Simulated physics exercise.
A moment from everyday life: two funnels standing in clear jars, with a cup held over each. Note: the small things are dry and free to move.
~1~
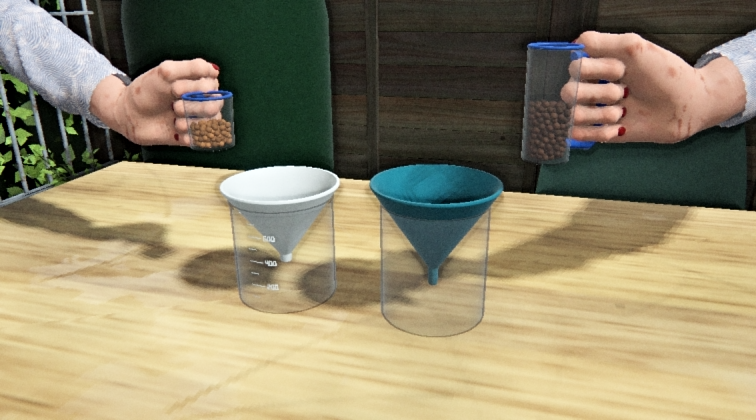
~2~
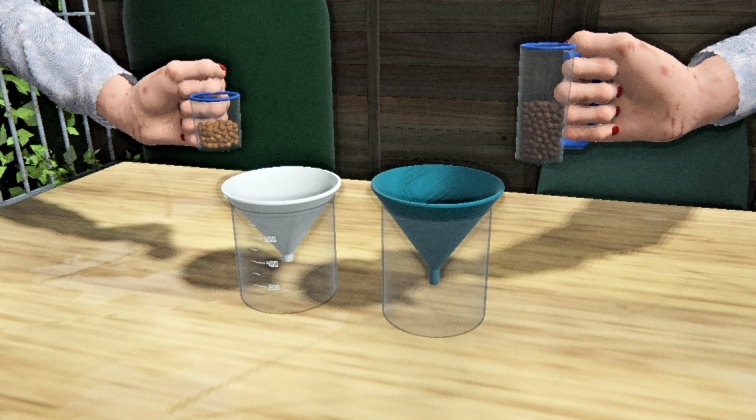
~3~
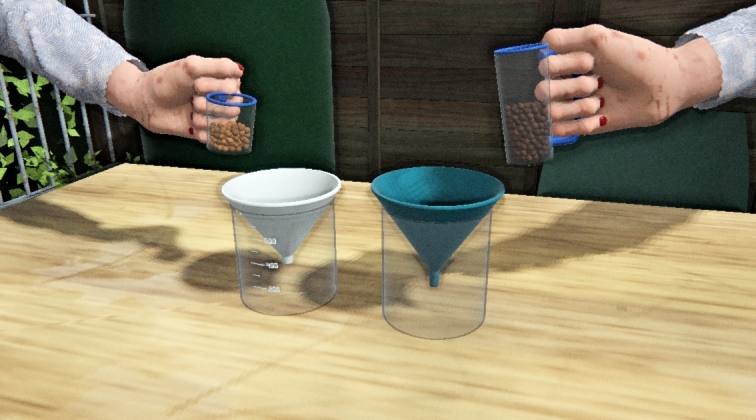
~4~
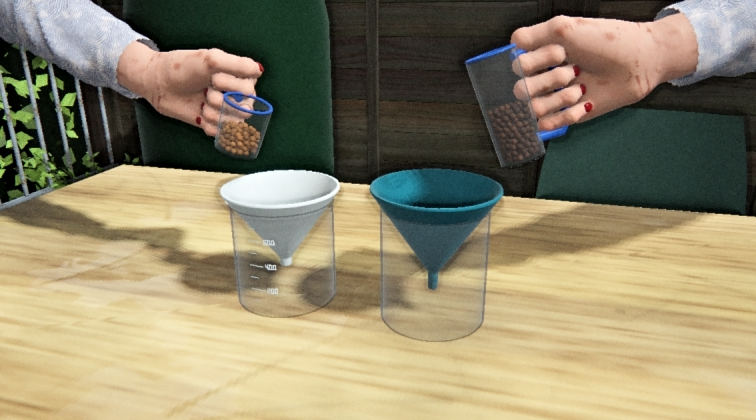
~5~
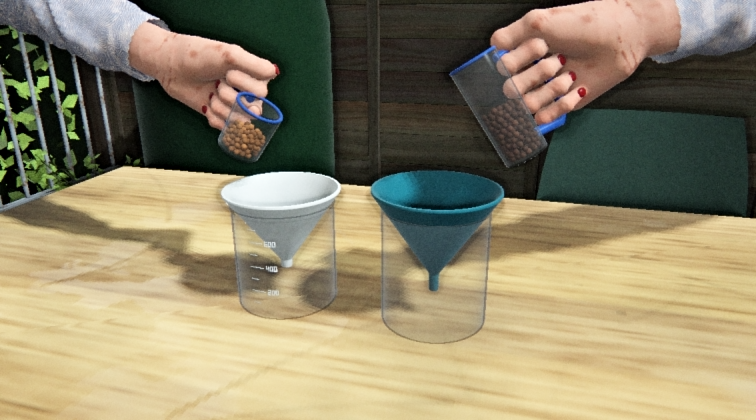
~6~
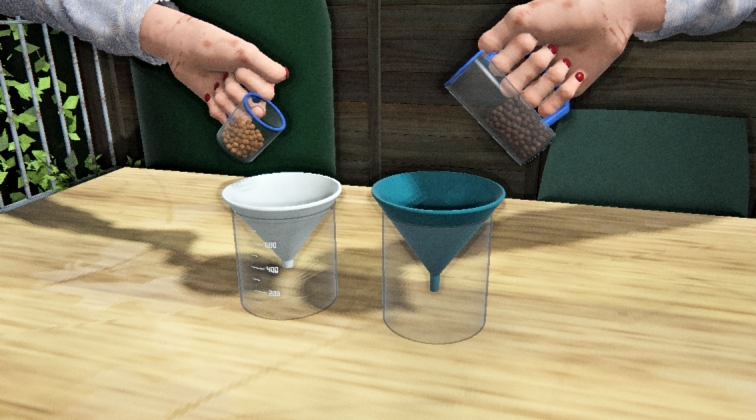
At a wooden table, two hands bring cups inward over funnels and tilt them.
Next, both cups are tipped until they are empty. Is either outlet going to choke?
The left funnel plugs up, and the right funnel plugs up.
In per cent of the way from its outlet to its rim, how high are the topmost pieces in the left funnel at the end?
Reading: Around 50 per cent.
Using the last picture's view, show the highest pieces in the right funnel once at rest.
About (417, 229).
Then, 0.26 s past the last view, left, all still in the cup; right, all still in the cup.
Then, 0.60 s past the last view, left, all still in the cup; right, all still in the cup.
Then, 0.96 s past the last view, left, about two thirds still in the cup, about a third in or over the funnel; right, nearly all still in the cup, a small part in or over the funnel.
Finally, left, nearly all stuck in the funnel, a stray few down in the jar; right, all stuck in the funnel, none down in the jar.
